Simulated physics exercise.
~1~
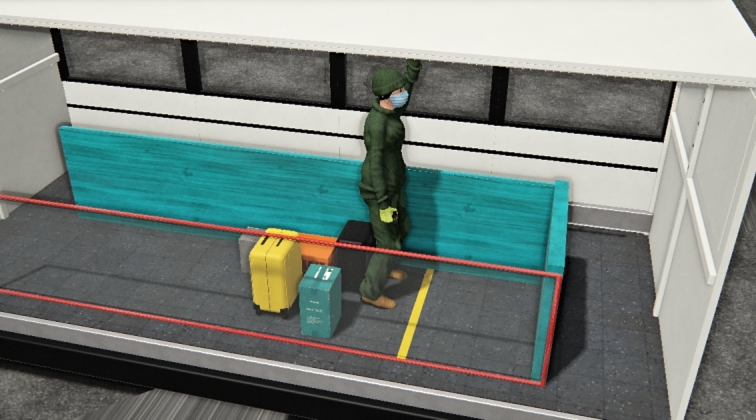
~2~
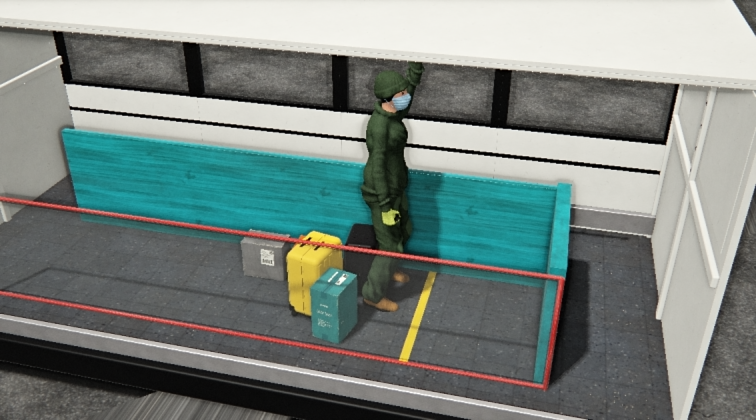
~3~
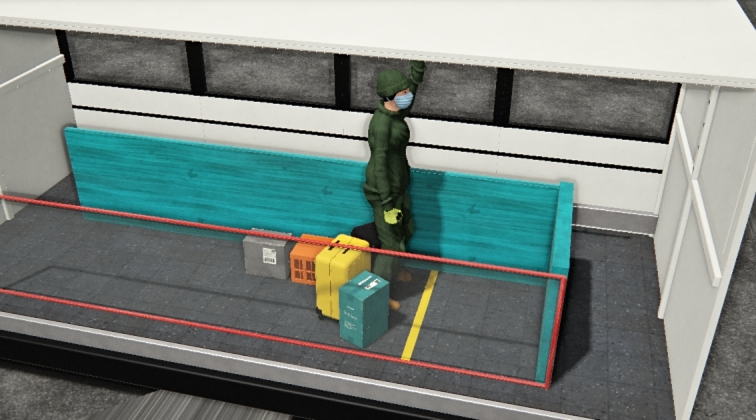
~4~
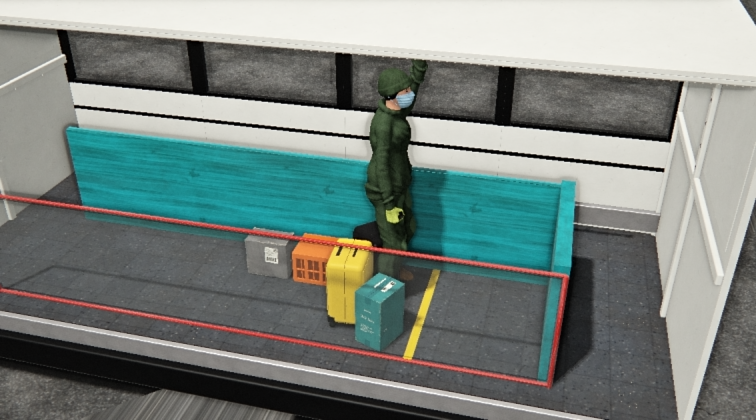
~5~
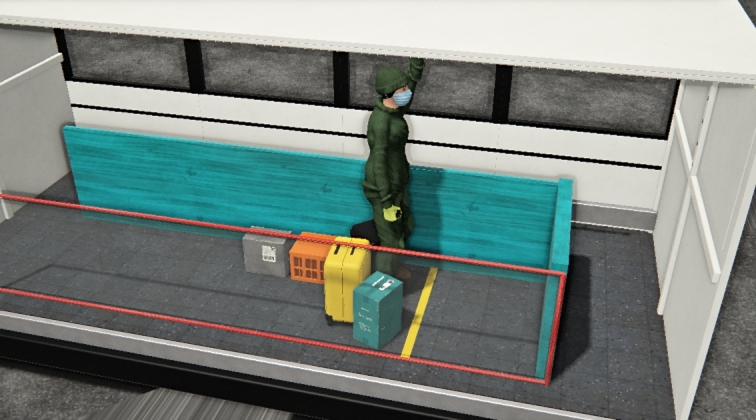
A yellow suitcase and a teal case slide right and stop short of the yellow line.
